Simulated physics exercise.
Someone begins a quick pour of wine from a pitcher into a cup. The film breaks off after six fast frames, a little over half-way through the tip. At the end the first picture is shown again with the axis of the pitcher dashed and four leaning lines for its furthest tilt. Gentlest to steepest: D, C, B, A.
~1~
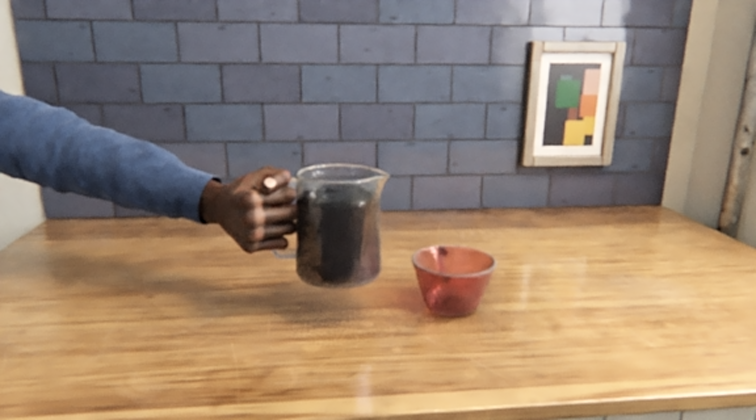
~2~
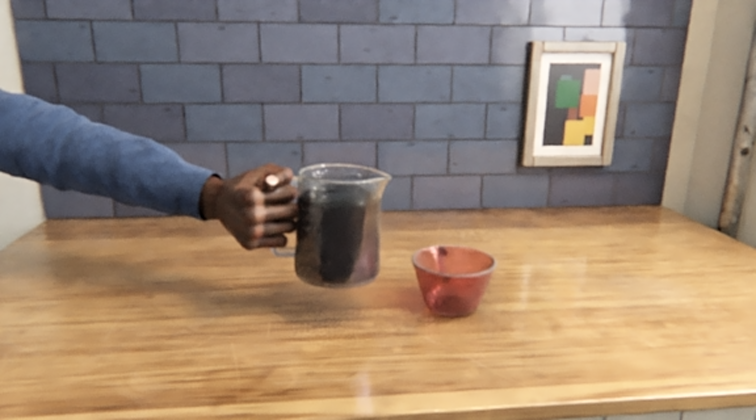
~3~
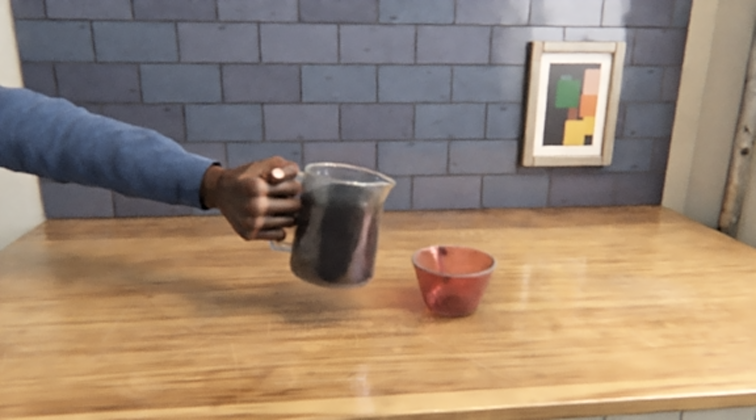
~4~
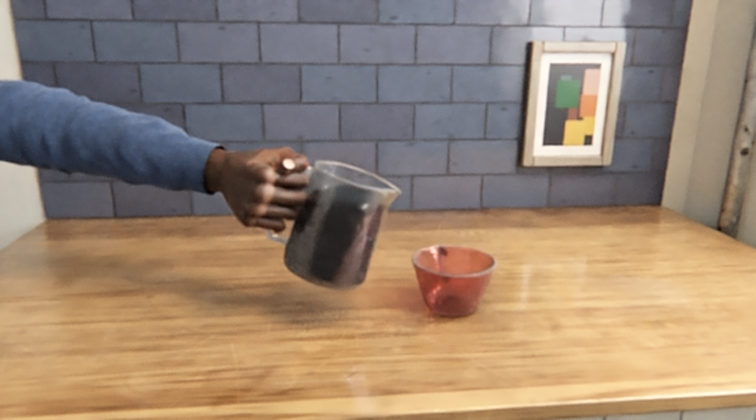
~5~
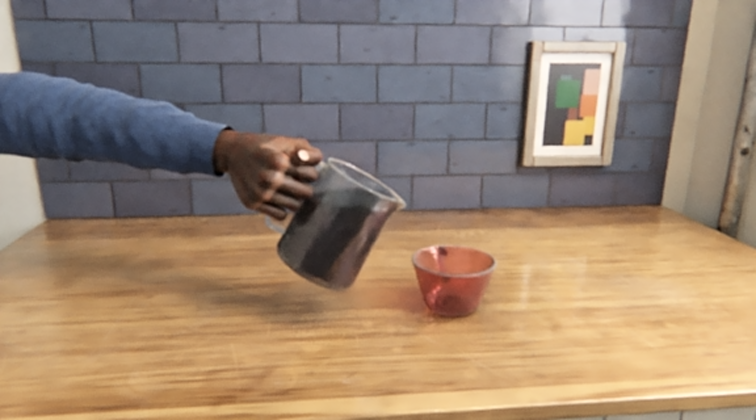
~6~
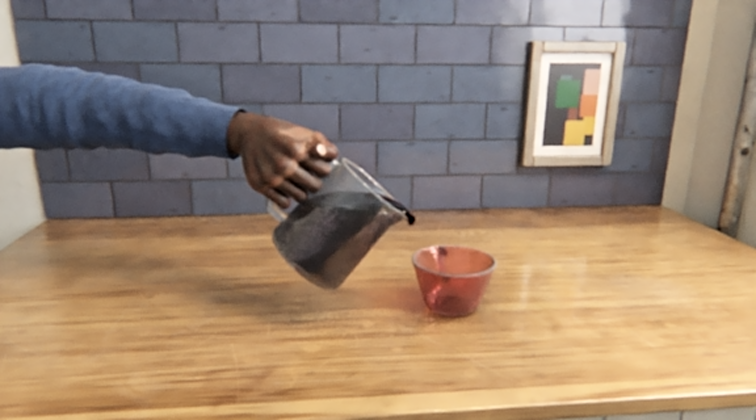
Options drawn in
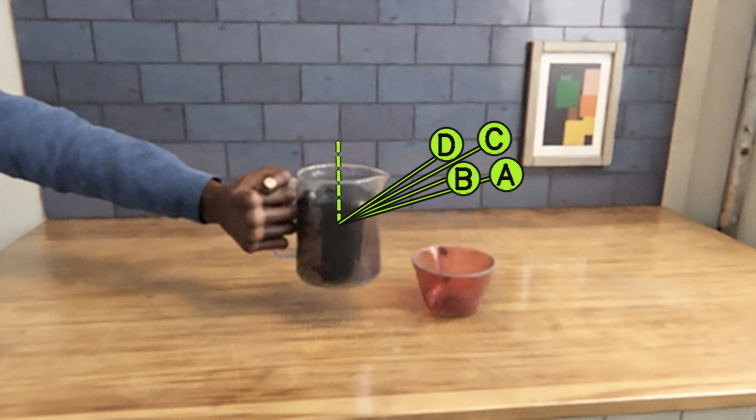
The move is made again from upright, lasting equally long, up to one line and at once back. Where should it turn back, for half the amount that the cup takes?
The best line is D.
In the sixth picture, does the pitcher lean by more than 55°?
No, it does not.
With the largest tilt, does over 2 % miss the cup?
Yes.
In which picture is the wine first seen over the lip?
In picture 6.
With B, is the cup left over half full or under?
Over half.
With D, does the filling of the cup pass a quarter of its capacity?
Yes, clearly.
On the marked copy, A at (490, 178); B at (445, 179); C at (479, 147); D at (434, 158).
If A is chosen, the cup ends with about 82 % of what it can hold; 15 % of the wine is spilt.
If B is chosen, the cup ends with about 72 % of what it can hold; 9 % of the wine is spilt.
If C is chosen, the cup ends with about 67 % of what it can hold.
If D is chosen, the cup ends with about 50 % of what it can hold.
